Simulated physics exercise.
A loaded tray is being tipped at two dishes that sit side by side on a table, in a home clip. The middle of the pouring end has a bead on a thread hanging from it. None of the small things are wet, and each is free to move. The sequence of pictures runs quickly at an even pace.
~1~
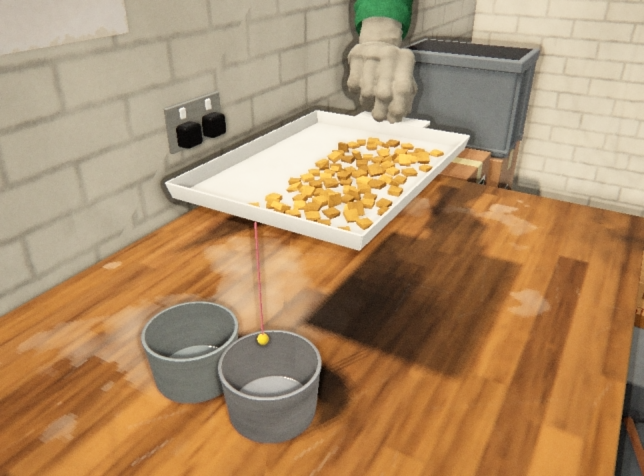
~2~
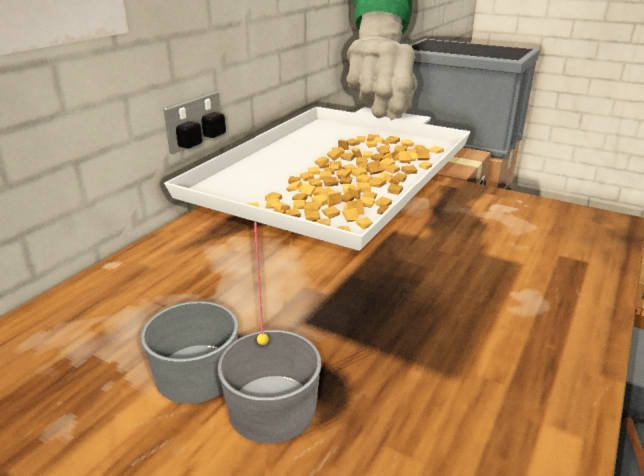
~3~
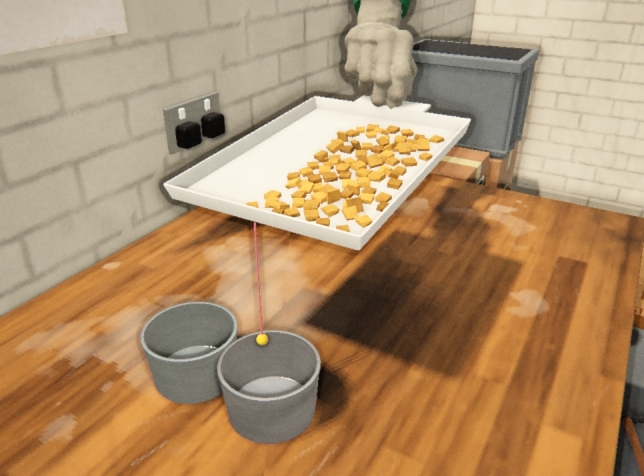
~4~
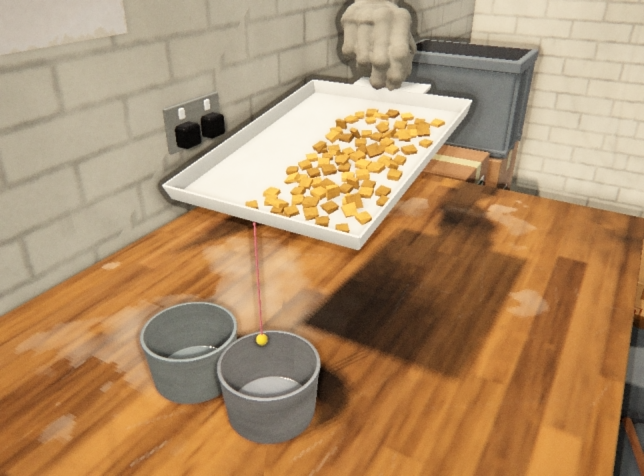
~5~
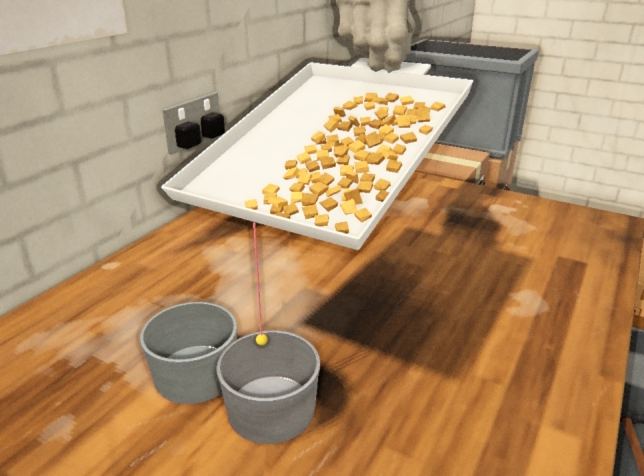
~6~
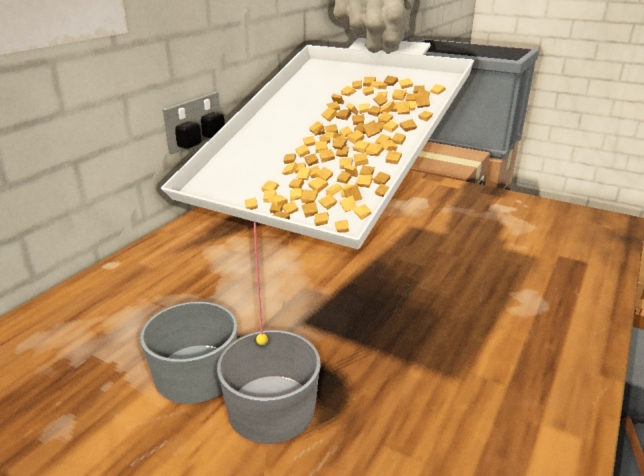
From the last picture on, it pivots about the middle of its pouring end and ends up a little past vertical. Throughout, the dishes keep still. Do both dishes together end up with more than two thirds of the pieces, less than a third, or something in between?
Something in between - from a third to two thirds.
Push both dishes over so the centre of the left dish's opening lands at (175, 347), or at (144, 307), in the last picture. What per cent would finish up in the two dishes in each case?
Some 70 percent in the first case, 30 percent in the second.
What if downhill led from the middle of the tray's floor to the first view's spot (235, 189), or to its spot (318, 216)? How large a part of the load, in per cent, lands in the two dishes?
90 % and 10 %.
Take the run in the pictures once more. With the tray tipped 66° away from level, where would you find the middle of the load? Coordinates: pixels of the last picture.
The load's middle is around (273, 195).
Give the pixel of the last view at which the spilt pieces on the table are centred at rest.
(214, 455), roughly.
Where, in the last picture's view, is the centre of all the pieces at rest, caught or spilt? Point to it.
The centre ends up roughly at (237, 418).
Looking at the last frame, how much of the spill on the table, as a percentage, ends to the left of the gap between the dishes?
Left portion: Around 60 %.
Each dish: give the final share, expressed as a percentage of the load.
The left dish holds 20 % and the right dish holds 30 %.
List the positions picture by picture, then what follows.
The first picture shows corners of the pouring end at (171, 182) and (360, 233), level; middle of the load at (344, 175), cereal squares; left dish at (161, 375); right dish at (242, 413); bead on its thread at (263, 339).
The second picture shows corners of the pouring end at (171, 182) and (360, 233), level; middle of the load at (344, 174).
The third picture shows corners of the pouring end at (170, 183) and (359, 233), tipped barely, level across its low end; middle of the load at (343, 168).
The fourth picture shows corners of the pouring end at (168, 184) and (357, 234), tipped a little, level across its low end; middle of the load at (342, 160).
The fifth picture shows corners of the pouring end at (167, 185) and (356, 234), tipped a little, level across its low end; middle of the load at (341, 152).
The sixth picture shows corners of the pouring end at (167, 186) and (356, 235), tipped clearly, level across its low end; middle of the load at (340, 144); left dish at (160, 375); right dish at (241, 414).
Soon after the last picture, tray tipped steeply; nearly all on the tray; a small part in the air.
A little later, tray tipped past a quarter turn; a small part on the tray; about a quarter in the right dish; a small part in the left dish; about a quarter outside both; about a third in the air.
Later still, tray tipped past a quarter turn; about a quarter in the right dish; about a quarter in the left dish; about half outside both.
At rest, tray tipped past a quarter turn; about a quarter in the right dish; about a quarter in the left dish; about half outside both.
